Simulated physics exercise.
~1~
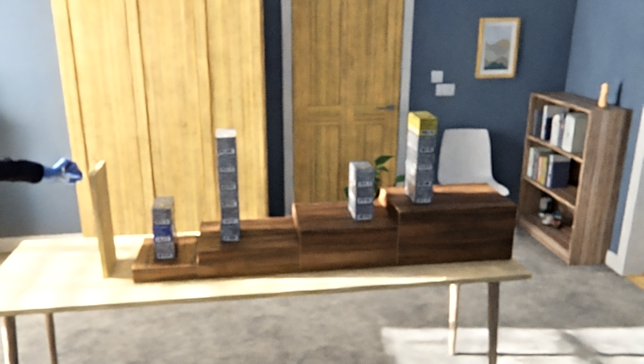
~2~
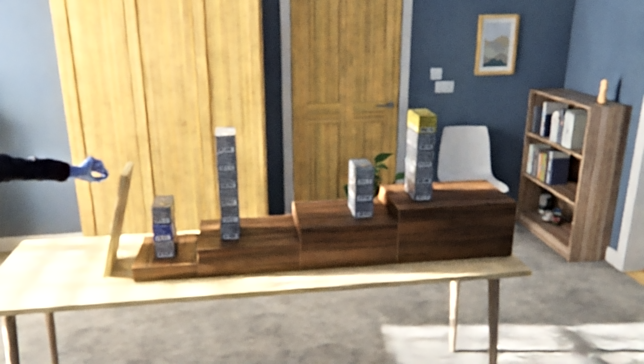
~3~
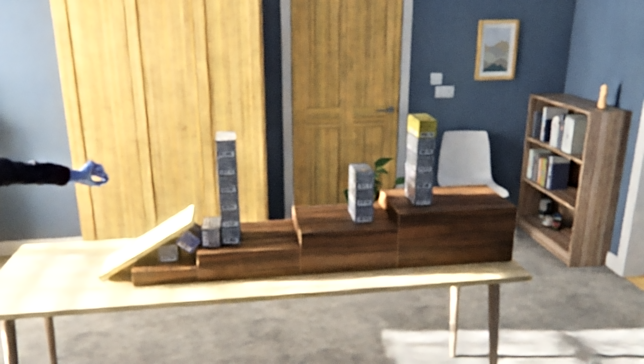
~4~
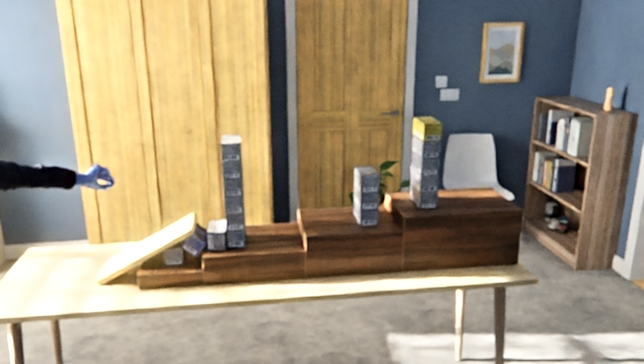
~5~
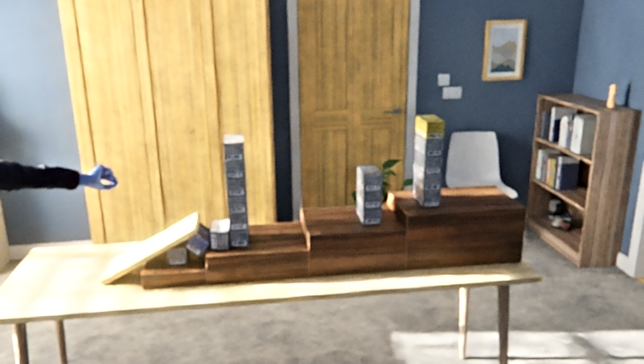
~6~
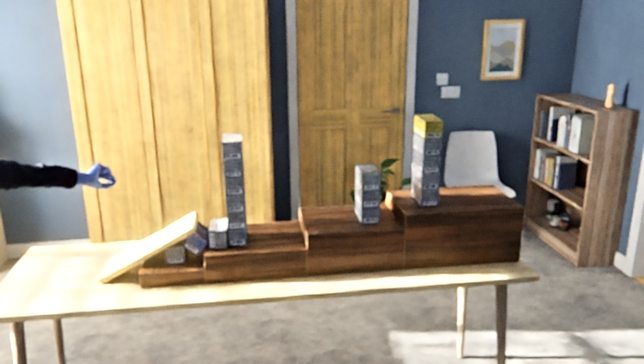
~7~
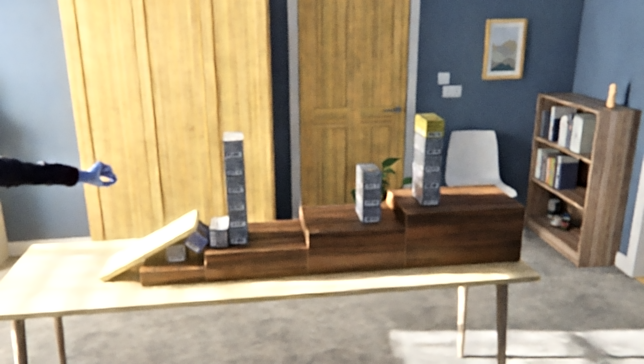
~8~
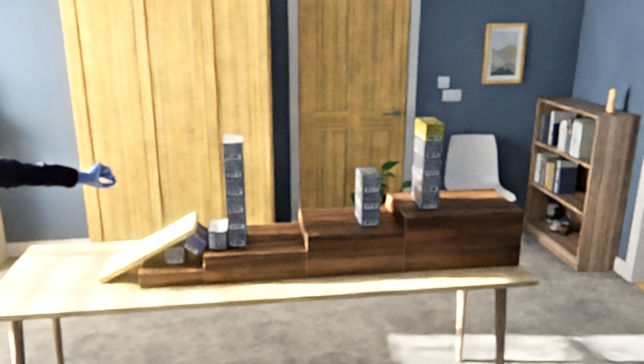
A tipped board falls right, toppling the nearest short stack, while the taller stacks stay standing.
